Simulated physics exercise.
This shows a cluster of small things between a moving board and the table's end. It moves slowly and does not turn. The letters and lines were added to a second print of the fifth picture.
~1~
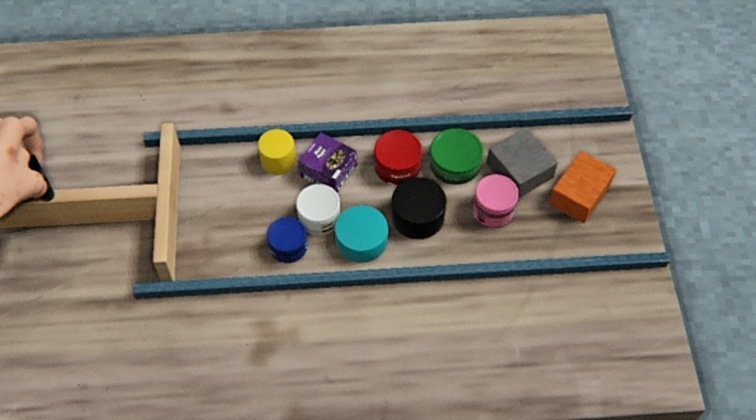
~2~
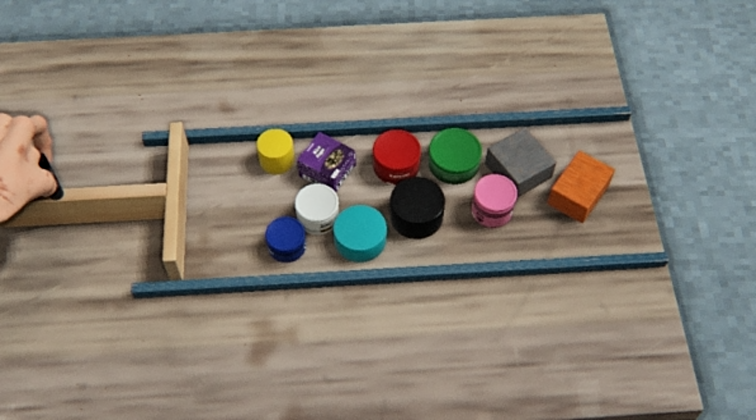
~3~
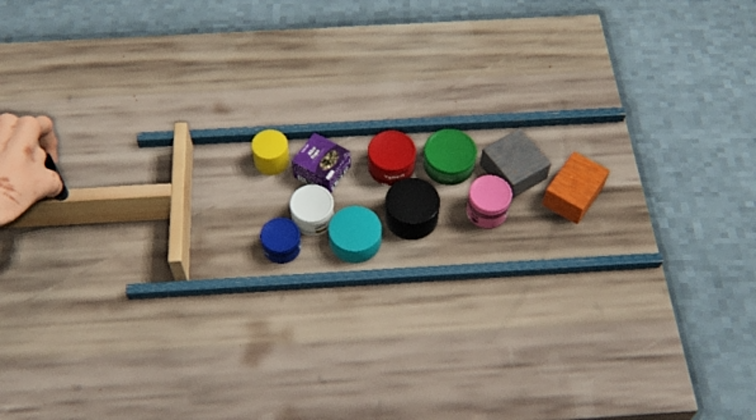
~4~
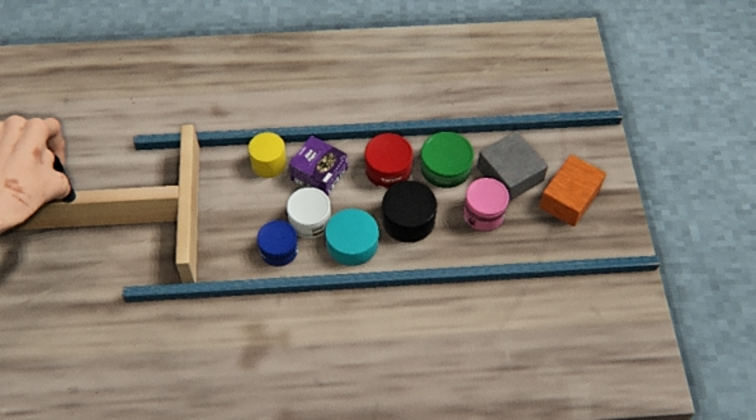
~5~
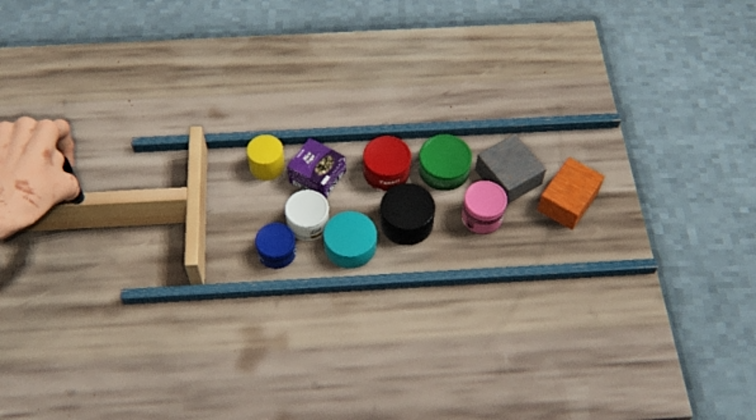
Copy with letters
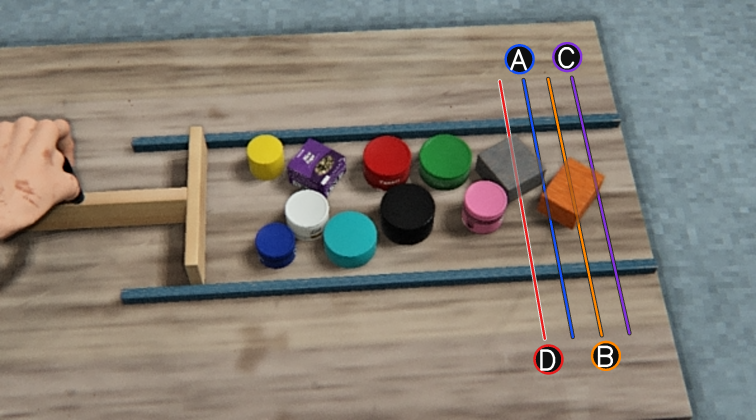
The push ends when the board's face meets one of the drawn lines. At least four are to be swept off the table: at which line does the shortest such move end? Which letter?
Up to line A.
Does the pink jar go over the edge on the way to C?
By then, yes.
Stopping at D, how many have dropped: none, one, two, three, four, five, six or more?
In all, two.
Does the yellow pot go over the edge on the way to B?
No.
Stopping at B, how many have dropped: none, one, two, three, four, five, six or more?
Five.
On the copy, A at (546, 198); B at (573, 197); C at (598, 195); D at (520, 199).
On A. First, board (323, 186); blue tub (353, 258); turquoise pot (397, 249).
Then, board (451, 179); orange block (622, 217); grey block (588, 184).
Finally, board (547, 174); grey block over the edge; pink jar over the edge; four fallen.
By contrast, B drops five, but is farther than needed; C drops eight, but is farther than needed; D drops only two.
